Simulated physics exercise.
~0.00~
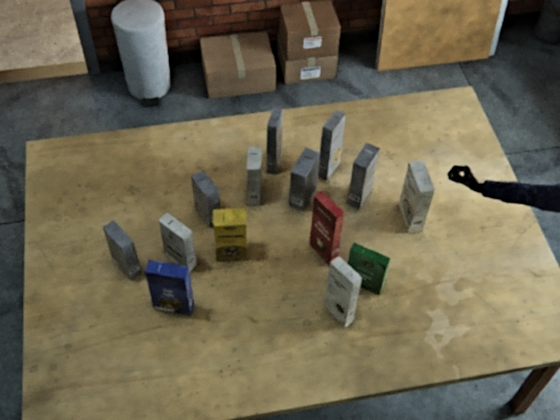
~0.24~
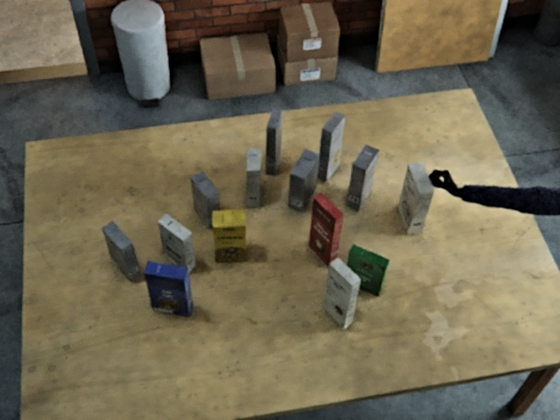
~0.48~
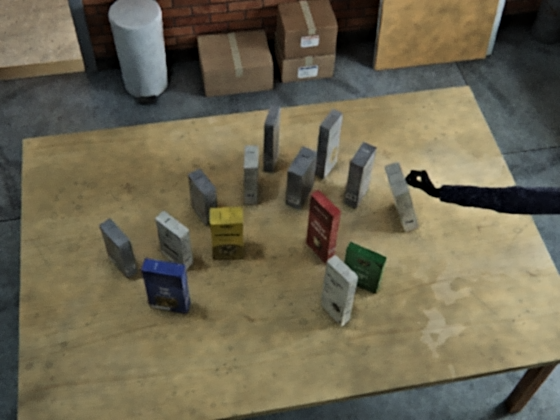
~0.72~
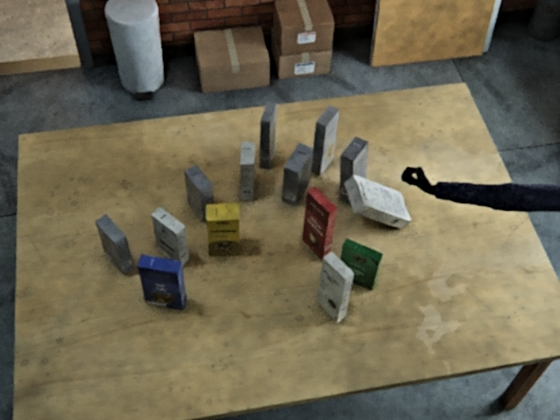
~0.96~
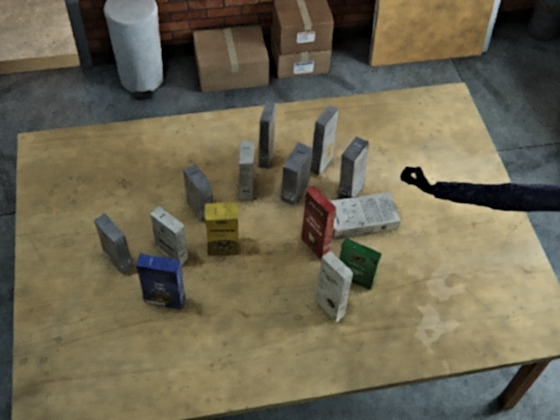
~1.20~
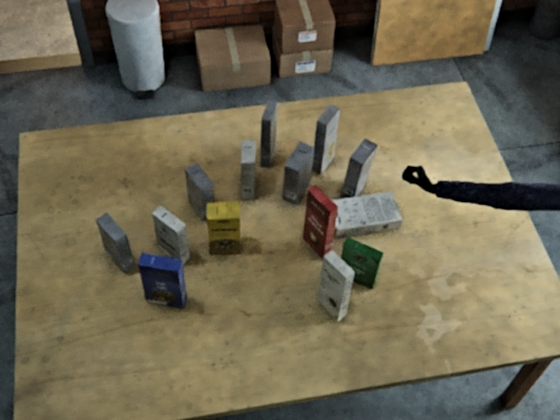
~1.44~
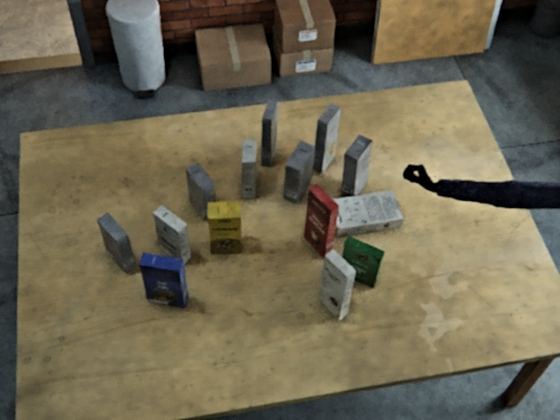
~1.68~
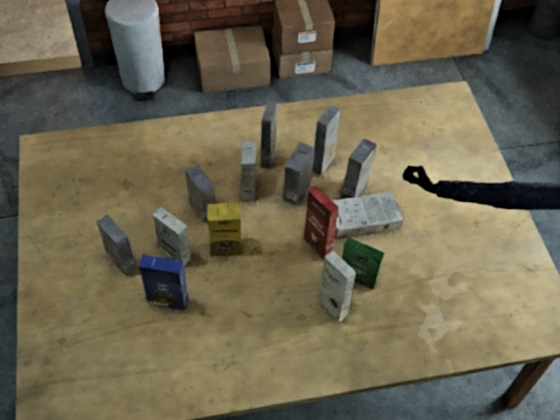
At the start, several upright boxes stand scattered across a wooden table, including red, green, blue and yellow ones, while a dark arm reaches in from the right toward a pale box. The hand moves left to the top of that box, which then begins to lean to the left. It tips further over as the hand stops, coming down beside the red box. The pale box ends up lying on its side just right of the red one, and the hand hovers nearby without moving on. The red box stays upright, and all the others remain standing too.
